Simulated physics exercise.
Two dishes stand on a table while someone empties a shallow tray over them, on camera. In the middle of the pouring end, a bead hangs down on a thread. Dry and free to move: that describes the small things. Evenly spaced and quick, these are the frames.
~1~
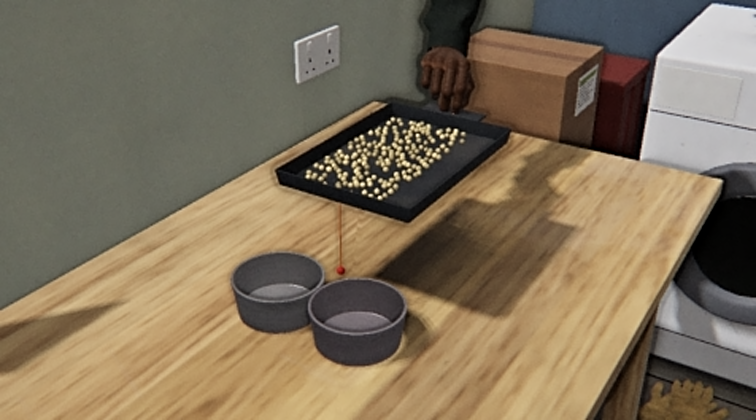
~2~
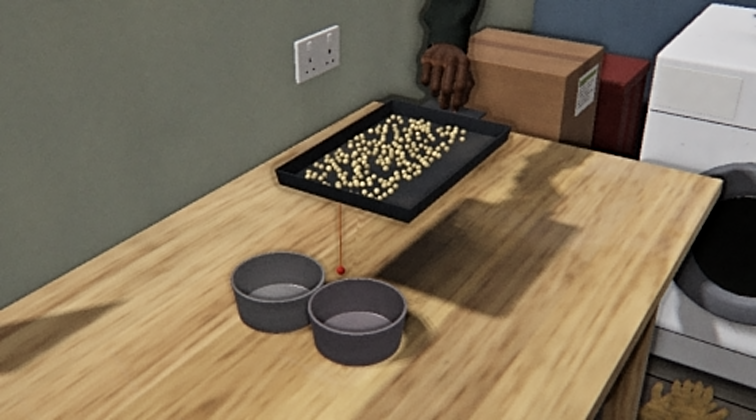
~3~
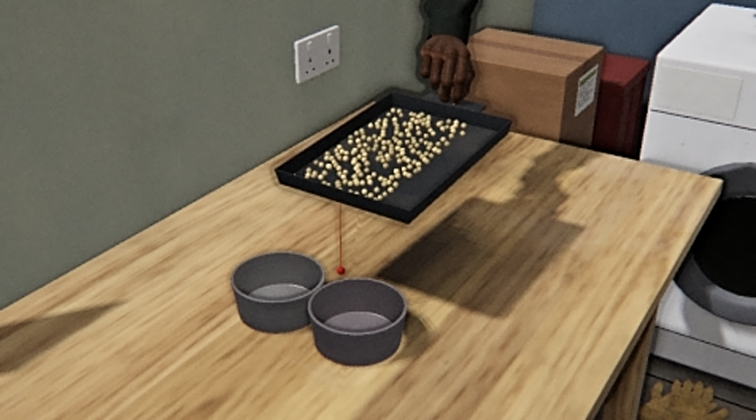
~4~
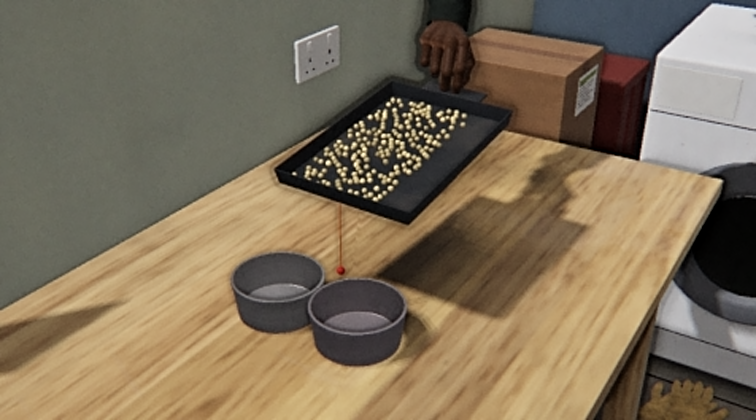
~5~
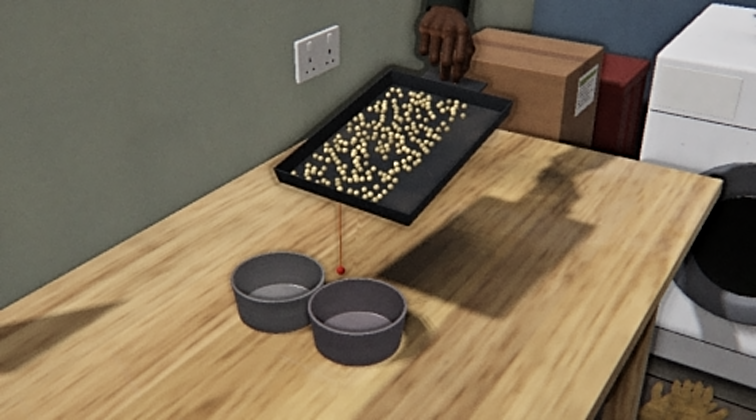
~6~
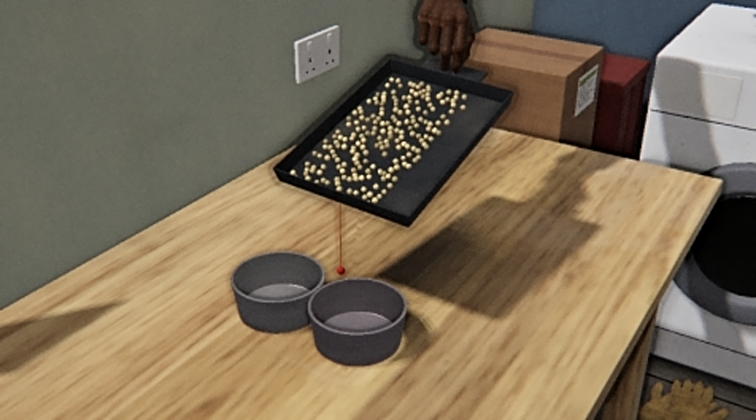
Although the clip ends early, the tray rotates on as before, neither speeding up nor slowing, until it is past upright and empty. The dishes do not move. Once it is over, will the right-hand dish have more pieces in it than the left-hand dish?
Yes.
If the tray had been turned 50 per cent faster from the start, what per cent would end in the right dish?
It would be around 80 percent.
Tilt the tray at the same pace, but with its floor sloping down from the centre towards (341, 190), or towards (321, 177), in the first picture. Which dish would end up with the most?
Try 1: The left-side dish; try 2: The left-side dish.
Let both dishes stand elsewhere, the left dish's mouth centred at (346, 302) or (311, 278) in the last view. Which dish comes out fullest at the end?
The first try: The left one. The second: Right.
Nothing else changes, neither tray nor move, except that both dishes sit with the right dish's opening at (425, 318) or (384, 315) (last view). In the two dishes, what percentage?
You'd get about 80 per cent first and about 90 per cent second.
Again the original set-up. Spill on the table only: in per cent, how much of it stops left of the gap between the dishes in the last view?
Close to 30 per cent.
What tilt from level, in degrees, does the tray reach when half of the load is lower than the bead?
Tilt: Around 110 degrees.
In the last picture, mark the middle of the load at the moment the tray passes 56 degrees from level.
Somewhere about (359, 198).
Shortly afterwards, tray tipped steeply; all but a few on the tray; only a few outside both; only a few in the air.
Next, tray tipped right over; all but a few on the tray; only a few in the right dish; only a few in the left dish; only a few outside both; only a few in the air.
Some moments later, tray tipped past a quarter turn; the bulk in the right dish; only a few in the left dish; near a quarter outside both.
In the end, tray tipped past a quarter turn; the bulk in the right dish; only a few in the left dish; near a quarter outside both.
